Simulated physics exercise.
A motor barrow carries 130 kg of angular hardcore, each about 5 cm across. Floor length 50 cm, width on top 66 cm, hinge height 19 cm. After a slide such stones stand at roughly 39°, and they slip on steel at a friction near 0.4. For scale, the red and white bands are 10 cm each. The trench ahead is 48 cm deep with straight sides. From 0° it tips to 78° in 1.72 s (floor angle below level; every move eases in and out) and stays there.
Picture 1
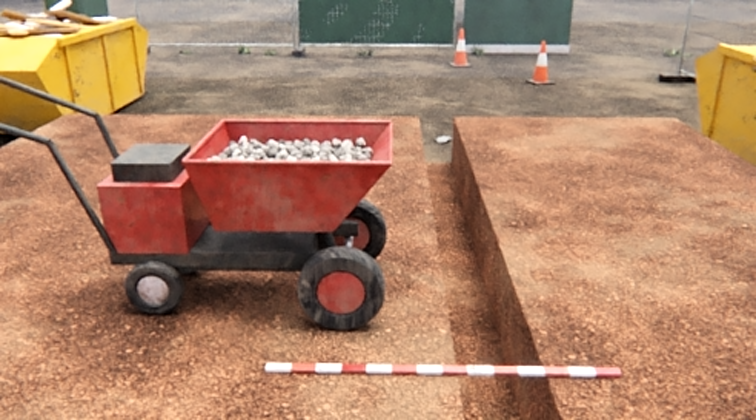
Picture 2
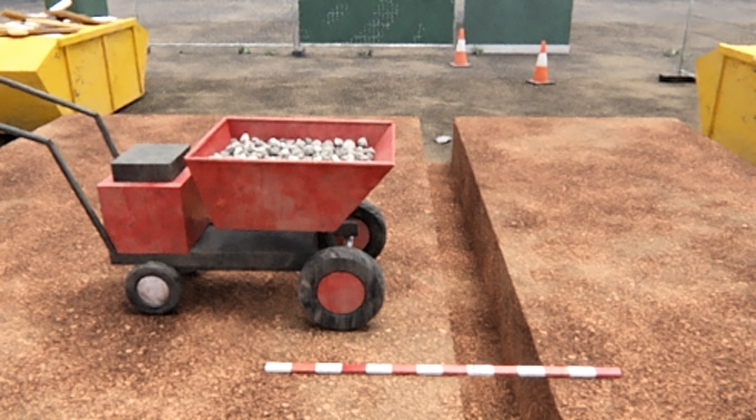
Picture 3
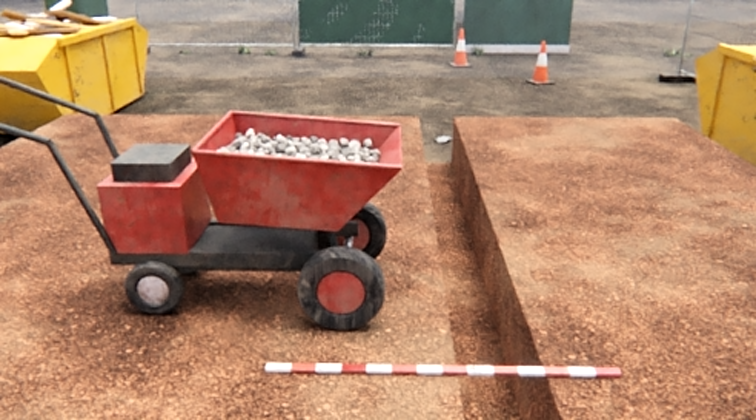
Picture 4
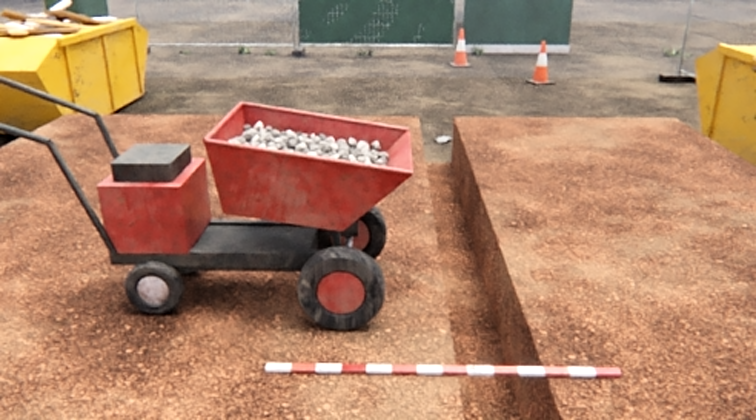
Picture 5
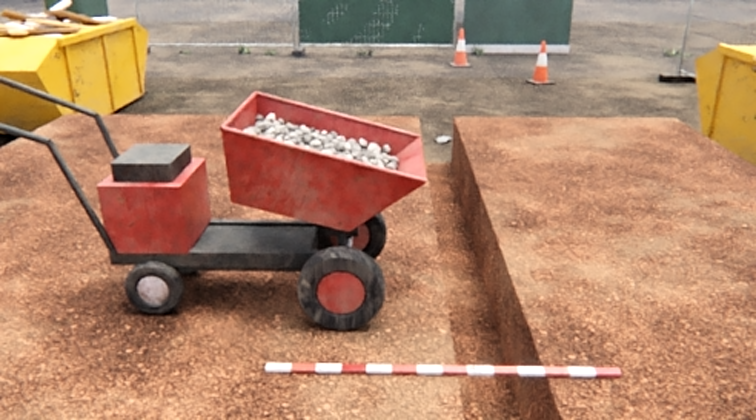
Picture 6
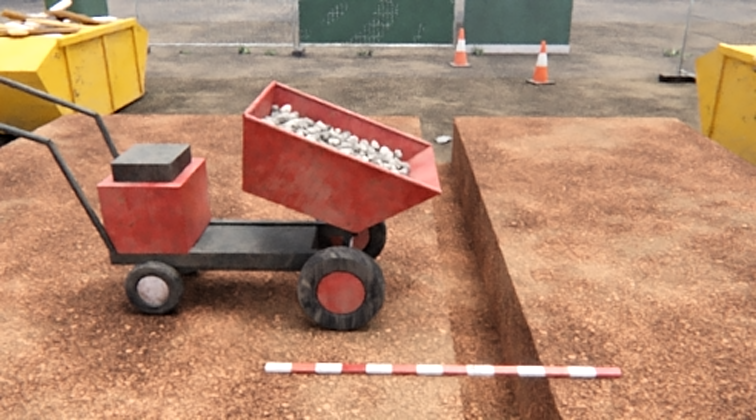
On a patch of reddish-brown ground beside a straight trench, a red motor barrow loaded with grey stones stood still while its skip tilted steadily forward, the back rising and the lip dipping right.
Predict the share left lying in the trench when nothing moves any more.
Roughly 88 per cent ends in the trench.
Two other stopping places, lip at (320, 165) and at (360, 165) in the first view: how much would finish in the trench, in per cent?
About 60 and 100 per cent.
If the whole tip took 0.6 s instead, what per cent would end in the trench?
Then about 55 per cent.
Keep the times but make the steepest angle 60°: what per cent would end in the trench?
Then about 20 per cent.
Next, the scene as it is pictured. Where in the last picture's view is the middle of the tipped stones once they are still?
Their middle is at about (489, 359).
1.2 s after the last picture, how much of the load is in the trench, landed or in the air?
Some 30 per cent.
Then, 0.7 s after the last picture the floor is at 66°, 100 % in the skip; the foremost stones are at (482, 257).
Then, 1.2 s after the last picture the floor is at 78°, 62 % in the skip, 31 % in the trench, 7 % past the trench; the foremost stones are at (560, 295).
Then, 1.6 s after the last picture the floor is at 78°, 28 % in the skip, 60 % in the trench, 13 % past the trench; the foremost stones are at (590, 283).
Then, 3.5 s after the last picture the floor is at 78°, 0 % in the skip, 88 % in the trench, 12 % past the trench; the foremost stones are at (594, 283).
